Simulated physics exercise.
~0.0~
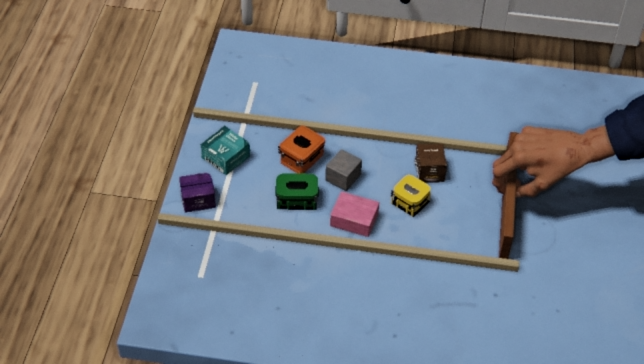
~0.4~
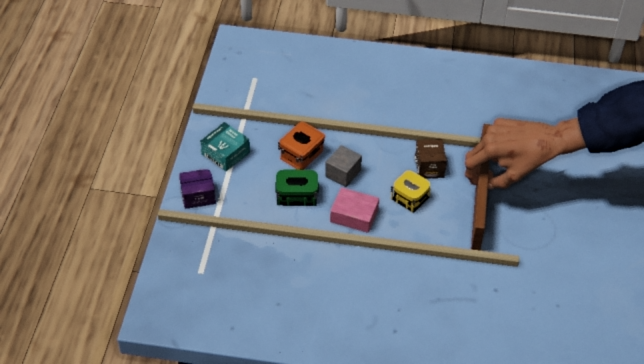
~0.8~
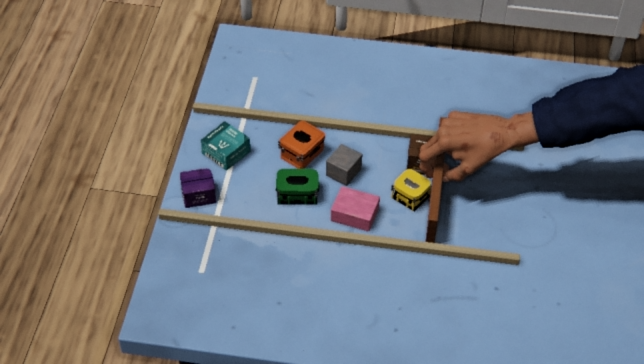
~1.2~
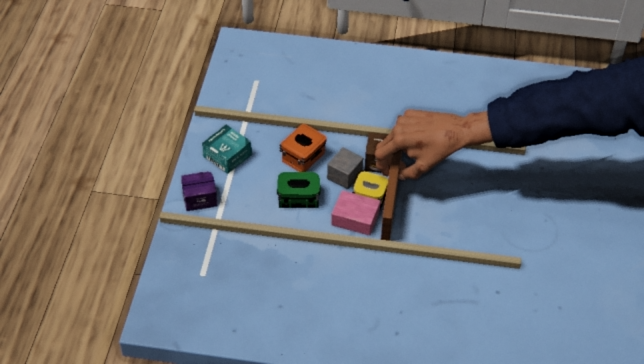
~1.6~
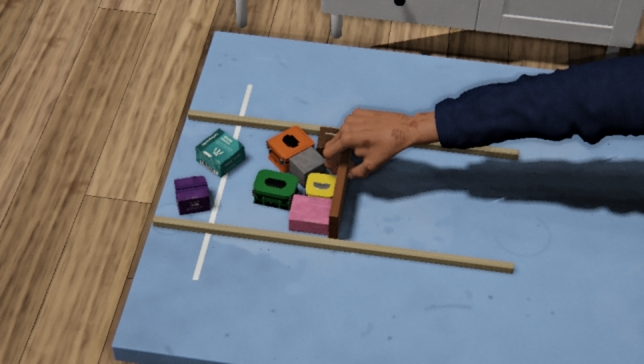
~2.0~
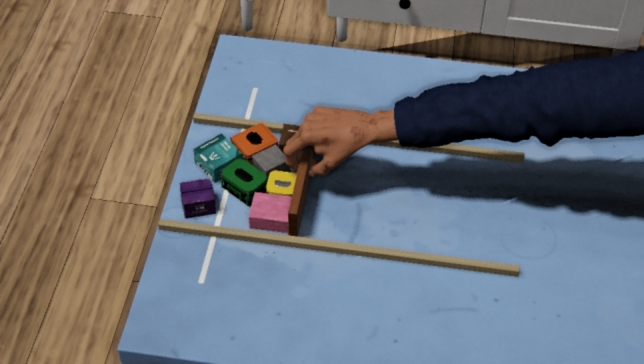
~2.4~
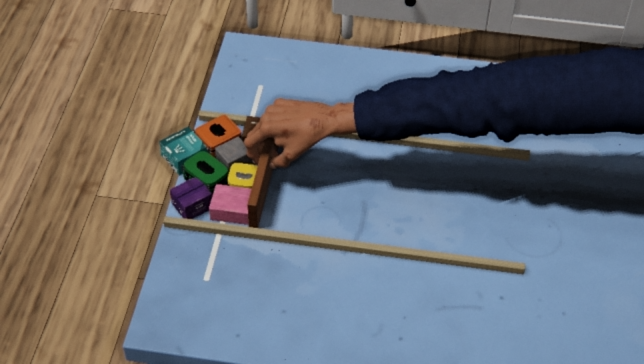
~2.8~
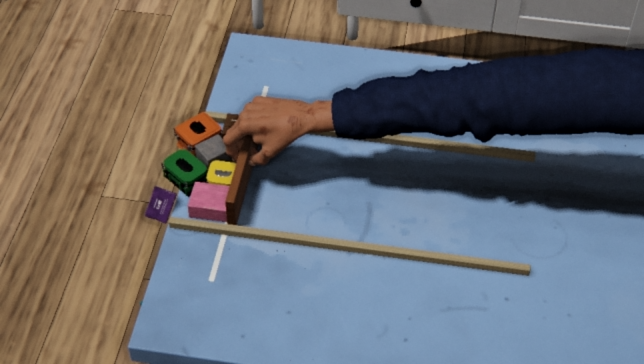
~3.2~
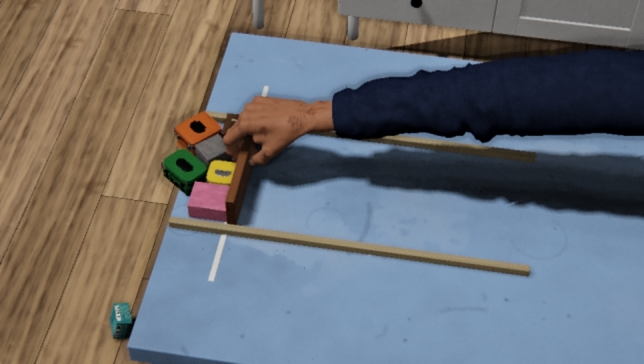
On a blue table, a hand slides a board left, pushing purple and turquoise boxes off the edge.
